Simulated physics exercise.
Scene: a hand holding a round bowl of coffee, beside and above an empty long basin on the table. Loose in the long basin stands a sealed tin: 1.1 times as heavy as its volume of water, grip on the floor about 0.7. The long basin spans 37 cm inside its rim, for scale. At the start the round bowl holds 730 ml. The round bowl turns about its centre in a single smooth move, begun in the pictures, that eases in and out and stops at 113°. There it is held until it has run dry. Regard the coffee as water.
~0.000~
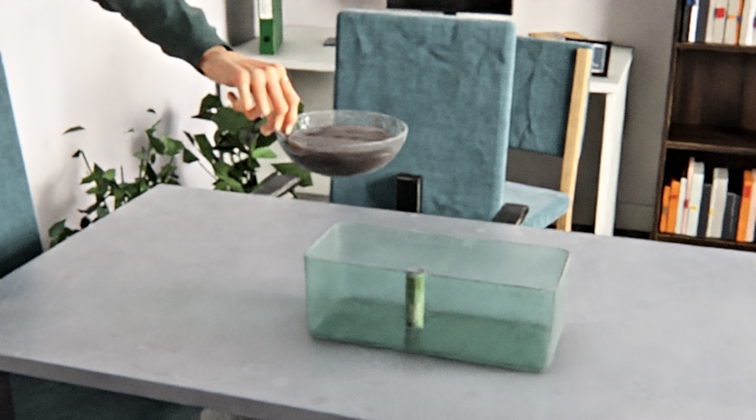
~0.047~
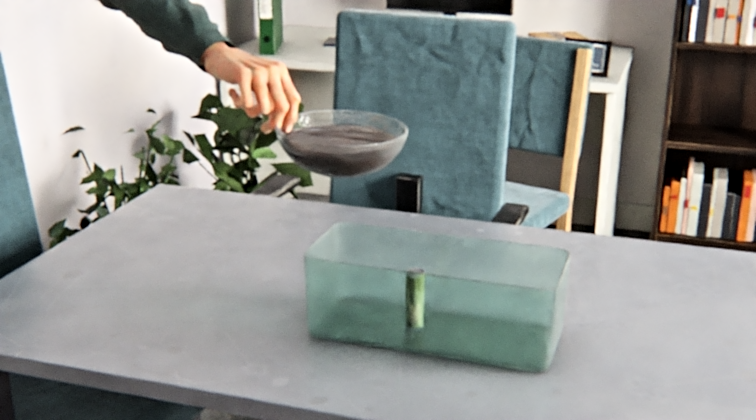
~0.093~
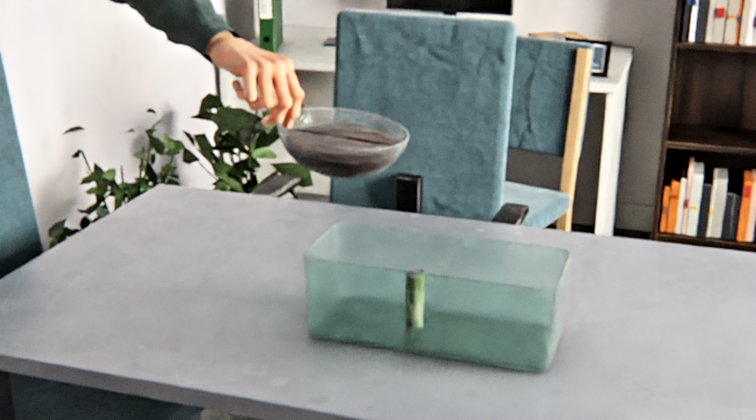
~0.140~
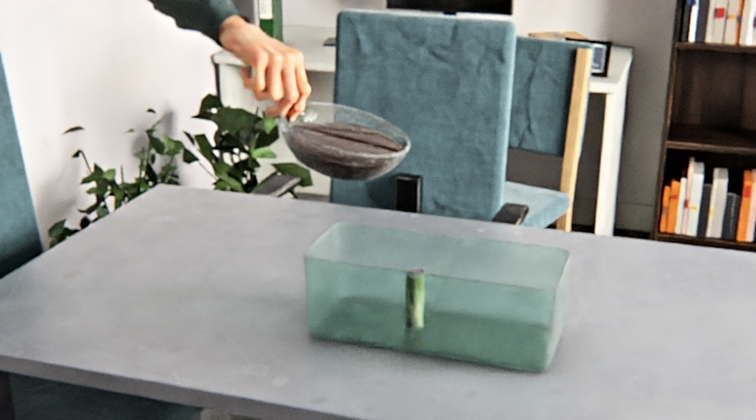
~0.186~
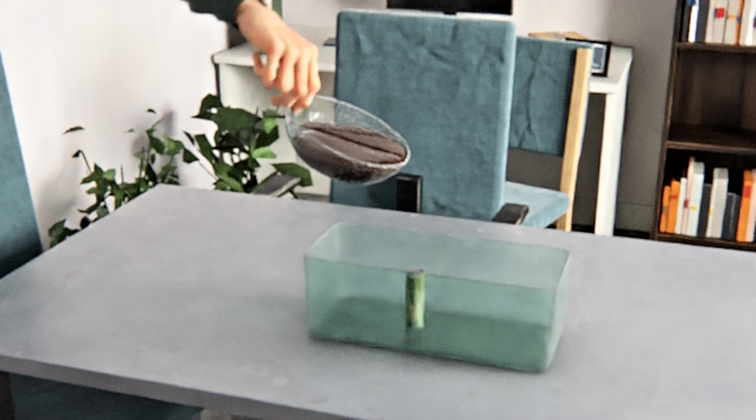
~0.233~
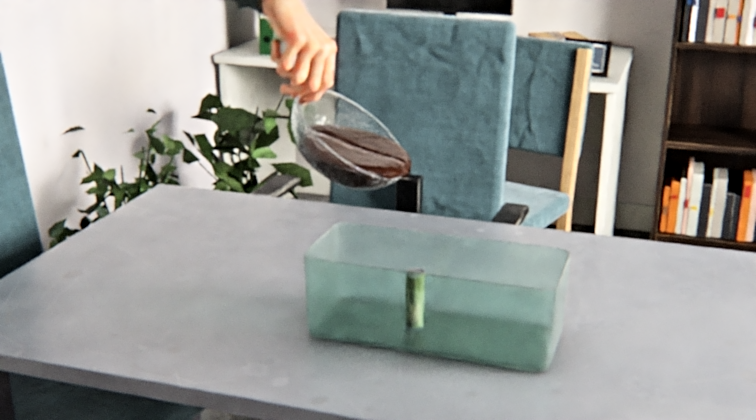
A hand tilts a glass bowl of dark liquid rightward above a green basin on a table.
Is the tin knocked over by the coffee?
No - I'd say it will ride it out.
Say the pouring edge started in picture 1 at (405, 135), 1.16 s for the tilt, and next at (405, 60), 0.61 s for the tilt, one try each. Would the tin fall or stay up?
First it stays on its base; then it tips over.
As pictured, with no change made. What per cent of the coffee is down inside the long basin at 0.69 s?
I reckon close to 94 per cent.
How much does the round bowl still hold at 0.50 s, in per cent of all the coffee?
Roughly 0 per cent.
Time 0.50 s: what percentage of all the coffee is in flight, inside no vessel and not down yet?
14 per cent.
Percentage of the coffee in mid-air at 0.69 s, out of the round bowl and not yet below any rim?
About 6 percent.
After 0.50 s the tilt is 104° and 0 per cent is still to pour; the tin stands where it began.
After 0.69 s the tilt is 113° and 0 per cent is still to pour; the tin stands where it began.
After 0.89 s the tilt is 113° and 0 per cent is still to pour; the tin stands where it began.
After 1.11 s the tilt is 113° and 0 per cent is still to pour; the tin stands where it began.
In the end the tin stands where it began.
